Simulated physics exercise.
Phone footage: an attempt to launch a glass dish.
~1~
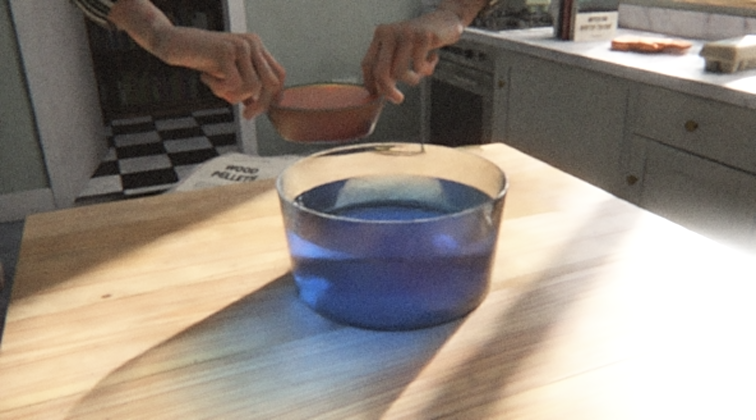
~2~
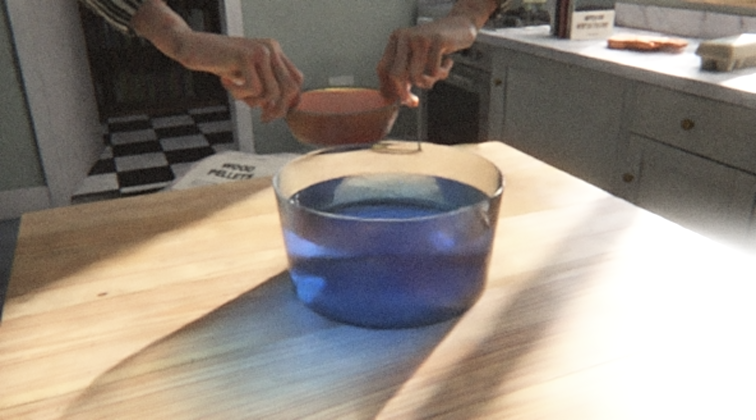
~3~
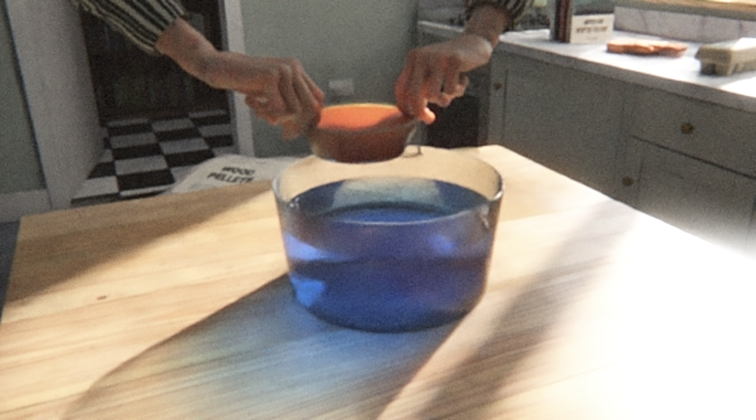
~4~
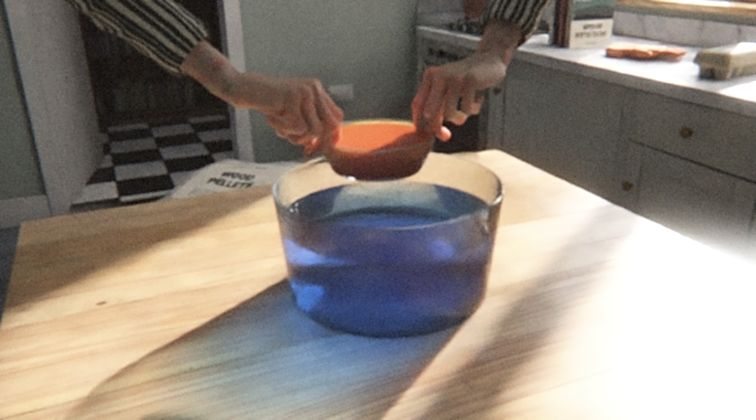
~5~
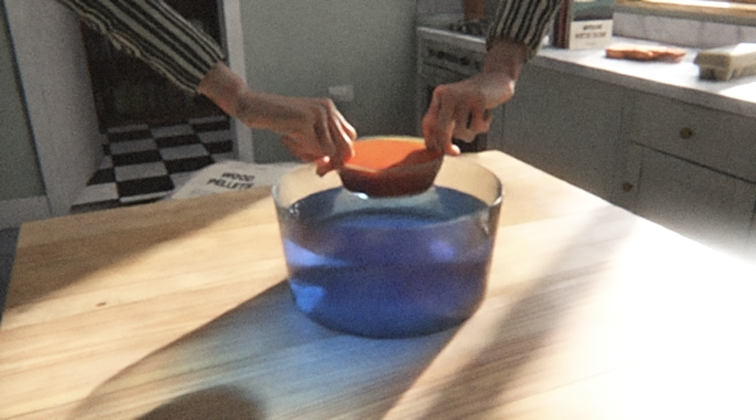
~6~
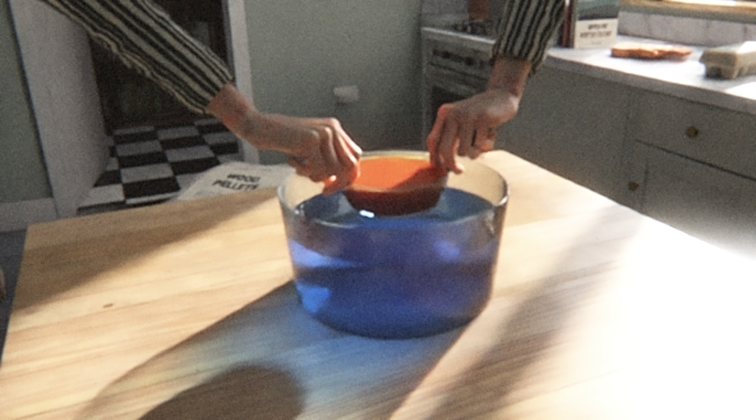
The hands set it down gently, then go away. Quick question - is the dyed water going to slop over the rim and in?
Yes, it fills and goes down.
A moment on, the dish dips into the dyed water.
Further on, dyed water pours in over its rim.
When it is over, the dish lies on the bottom.
